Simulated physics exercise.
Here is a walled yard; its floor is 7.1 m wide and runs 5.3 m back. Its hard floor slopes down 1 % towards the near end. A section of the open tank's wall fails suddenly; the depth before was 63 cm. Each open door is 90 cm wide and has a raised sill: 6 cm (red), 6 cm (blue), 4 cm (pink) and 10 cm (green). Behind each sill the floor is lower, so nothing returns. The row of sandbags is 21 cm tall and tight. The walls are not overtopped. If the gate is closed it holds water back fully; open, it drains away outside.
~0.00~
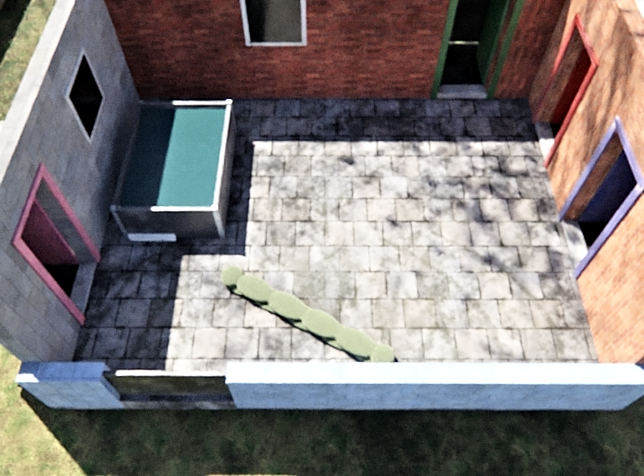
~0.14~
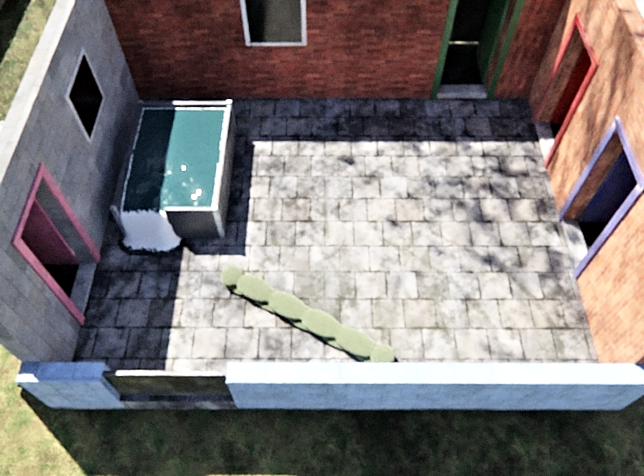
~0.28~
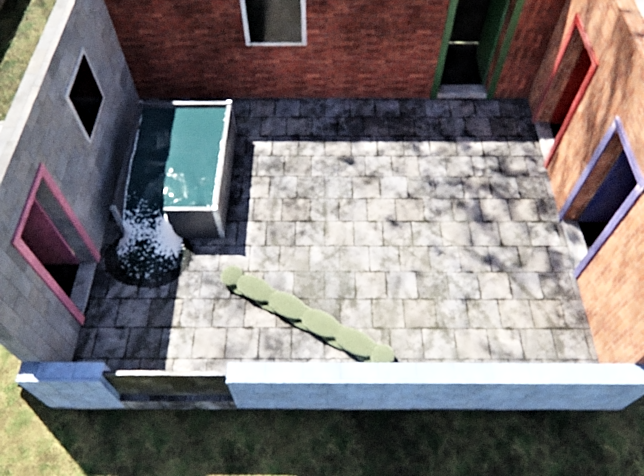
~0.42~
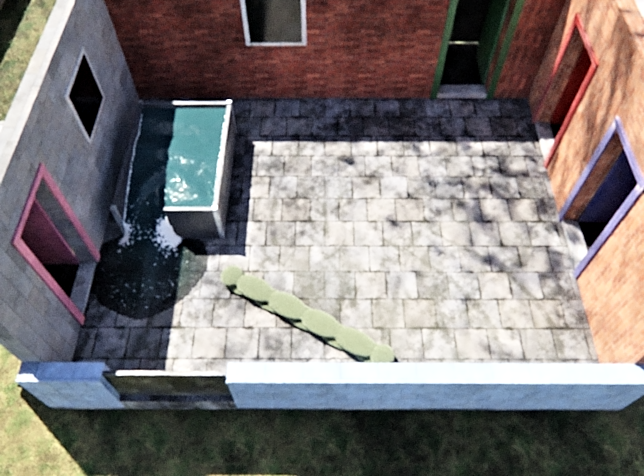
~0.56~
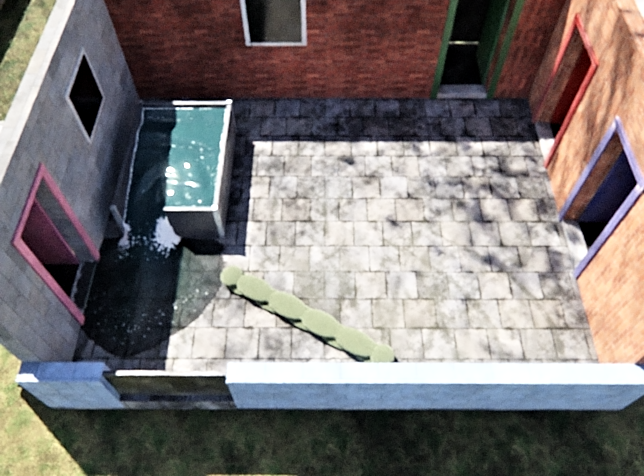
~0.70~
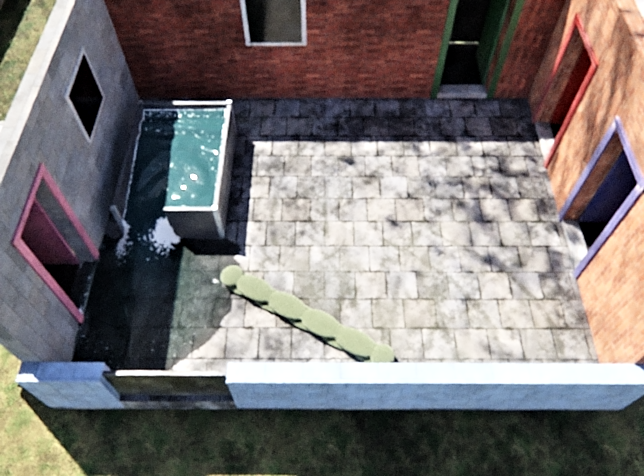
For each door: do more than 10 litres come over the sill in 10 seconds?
The water let in: At the red door it keeps below the limit; at the blue door it stays under the limit; at the pink door it exceeds the limit; at the green door it stays under the limit.
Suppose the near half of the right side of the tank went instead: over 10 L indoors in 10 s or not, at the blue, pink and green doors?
Then: Blue above, pink below, green below.
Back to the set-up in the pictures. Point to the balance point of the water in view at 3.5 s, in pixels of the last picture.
Around (204, 267).
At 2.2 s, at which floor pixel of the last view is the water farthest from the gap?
Around (395, 384).
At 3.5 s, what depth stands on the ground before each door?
Depths in cm: Red 0, blue 0, pink 13, green 0.
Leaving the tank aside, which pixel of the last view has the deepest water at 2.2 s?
At about (68, 383).
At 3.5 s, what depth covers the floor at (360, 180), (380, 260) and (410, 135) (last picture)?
About 0, 0 and 0 cm.
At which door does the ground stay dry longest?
It is the green one.
After 1.4 s water covers 15 % of the floor and is deepest (42 cm) near (71, 369); red door not reached, blue door not reached, pink door 13 cm at the sill, 42 L in, green door not reached.
After 2.2 s water covers 15 % of the floor and is deepest (36 cm) near (68, 383); red door not reached, blue door not reached, pink door 11 cm at the sill, 99 L in, green door not reached.
After 3.5 s water covers 25 % of the floor and is deepest (32 cm) near (327, 370); red door not reached, blue door not reached, pink door 13 cm at the sill, 156 L in, green door not reached.
After 6.0 s water covers 35 % of the floor and is deepest (22 cm) near (286, 383); red door not reached, blue door 5 cm at the sill, 0 L in, pink door 11 cm at the sill, 238 L in, green door not reached.
After 10.0 s water covers 65 % of the floor and is deepest (13 cm) near (68, 383); red door 2 cm at the sill, 0 L in, blue door 3 cm at the sill, 0 L in, pink door 11 cm at the sill, 398 L in, green door 2 cm at the sill, 0 L in.
